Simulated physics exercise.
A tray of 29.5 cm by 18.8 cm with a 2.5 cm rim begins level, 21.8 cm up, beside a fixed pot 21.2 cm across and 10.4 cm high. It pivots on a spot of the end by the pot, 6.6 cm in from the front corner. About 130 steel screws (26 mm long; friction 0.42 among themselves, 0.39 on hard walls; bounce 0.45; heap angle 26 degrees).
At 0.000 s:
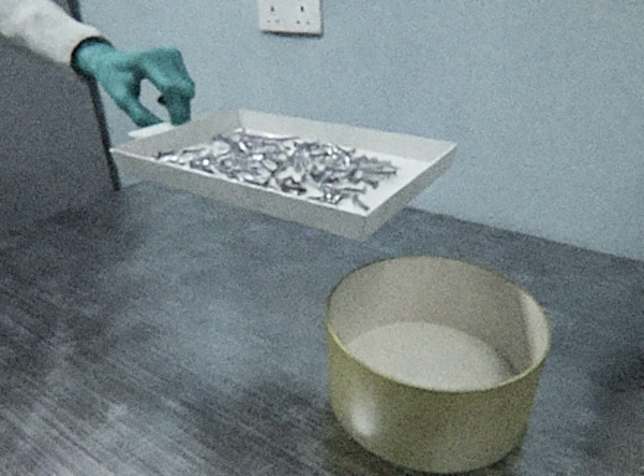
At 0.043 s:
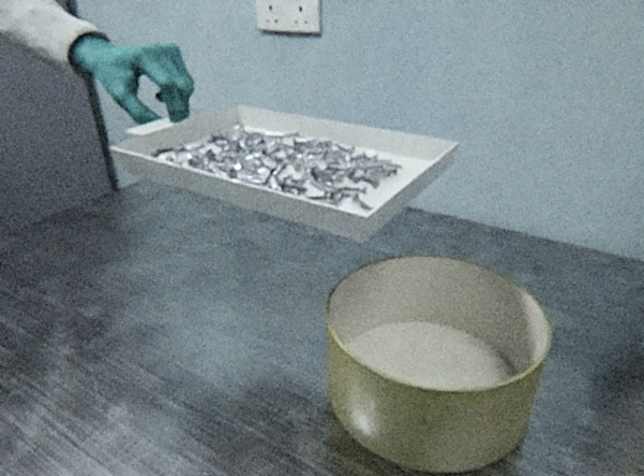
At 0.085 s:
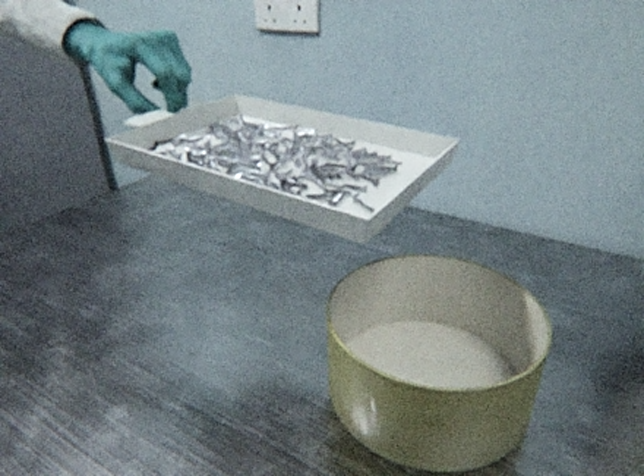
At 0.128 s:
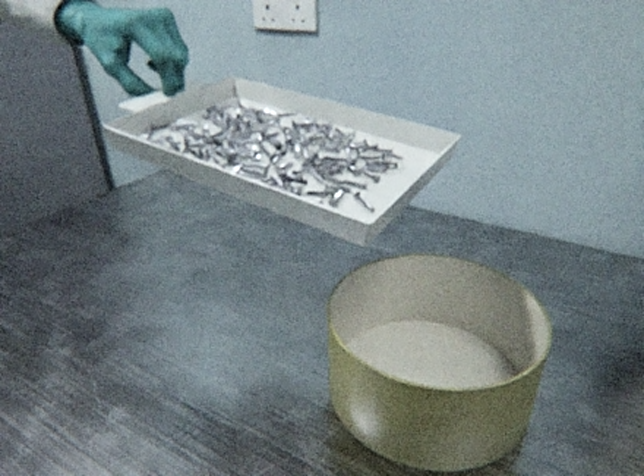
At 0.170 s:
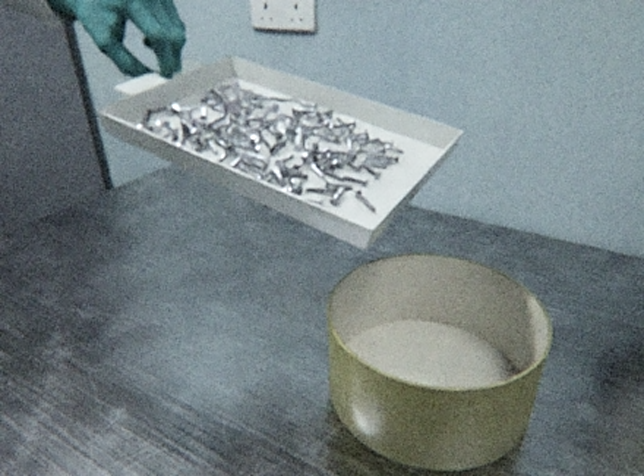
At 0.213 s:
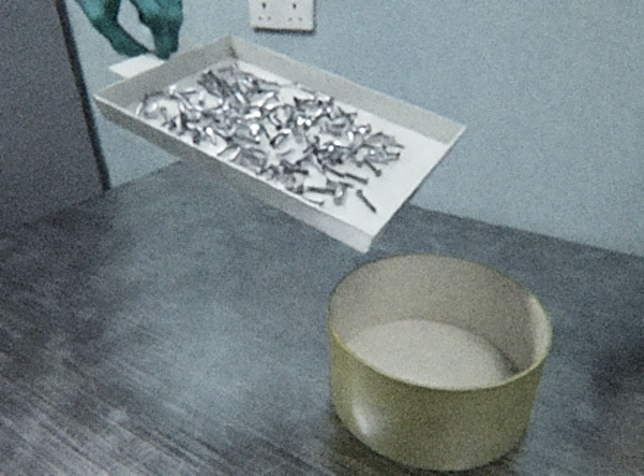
In this clip, a green-gloved hand at the left holds a white tray of small shiny metal pieces near a round, yellowish pot, then raises the tray's left end so it slants down toward the right.
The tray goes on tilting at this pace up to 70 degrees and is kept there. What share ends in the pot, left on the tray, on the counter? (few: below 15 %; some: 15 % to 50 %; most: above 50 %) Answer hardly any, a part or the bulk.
In the pot: A part; left on the tray: A part; on the counter: A part.
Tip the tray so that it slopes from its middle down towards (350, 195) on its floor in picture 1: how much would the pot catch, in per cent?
Some 45 per cent.
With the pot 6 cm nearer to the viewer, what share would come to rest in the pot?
In that case some 70 per cent.
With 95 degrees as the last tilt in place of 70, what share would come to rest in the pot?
Then about 55 per cent.
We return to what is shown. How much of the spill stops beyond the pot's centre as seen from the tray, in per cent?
Some 80 per cent.
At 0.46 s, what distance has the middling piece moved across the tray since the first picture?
Roughly 4 cm.
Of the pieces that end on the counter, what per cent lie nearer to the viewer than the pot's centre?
Some 100 per cent.
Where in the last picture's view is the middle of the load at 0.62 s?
Around (347, 195).
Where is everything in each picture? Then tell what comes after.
The first picture shows tray tilt 0 degrees, front corners at (116, 149) and (363, 211); middle of the pieces at (275, 161); pot at (434, 310).
The second picture shows tray tilt 1 degrees, front corners at (115, 146) and (364, 212); middle of the pieces at (275, 159).
The third picture shows tray tilt 3 degrees, front corners at (112, 139) and (366, 215), lowest corner right front; middle of the pieces at (274, 153).
The fourth picture shows tray tilt 8 degrees, front corners at (108, 125) and (368, 219), lowest corner right front; middle of the pieces at (274, 143).
The fifth picture shows tray tilt 12 degrees, front corners at (103, 110) and (369, 224), lowest corner right front; middle of the pieces at (273, 133).
The sixth picture shows tray tilt 17 degrees, front corners at (99, 94) and (371, 229), lowest corner right front; middle of the pieces at (273, 122); pot at (435, 308). Its pace works out near 110 degrees a second.
After 0.46 s, tilt 44 degrees; the tray holds 100 %, the pot 0 %.
Then, at 0.62 s, tilt 62 degrees; the tray holds 100 %, the pot 0 %.
After 0.90 s, tilt 70 degrees; the tray holds 40 %, the pot 15 %.
At rest (2.3 s), pot 30 %, tray 30 %, counter 40 %.
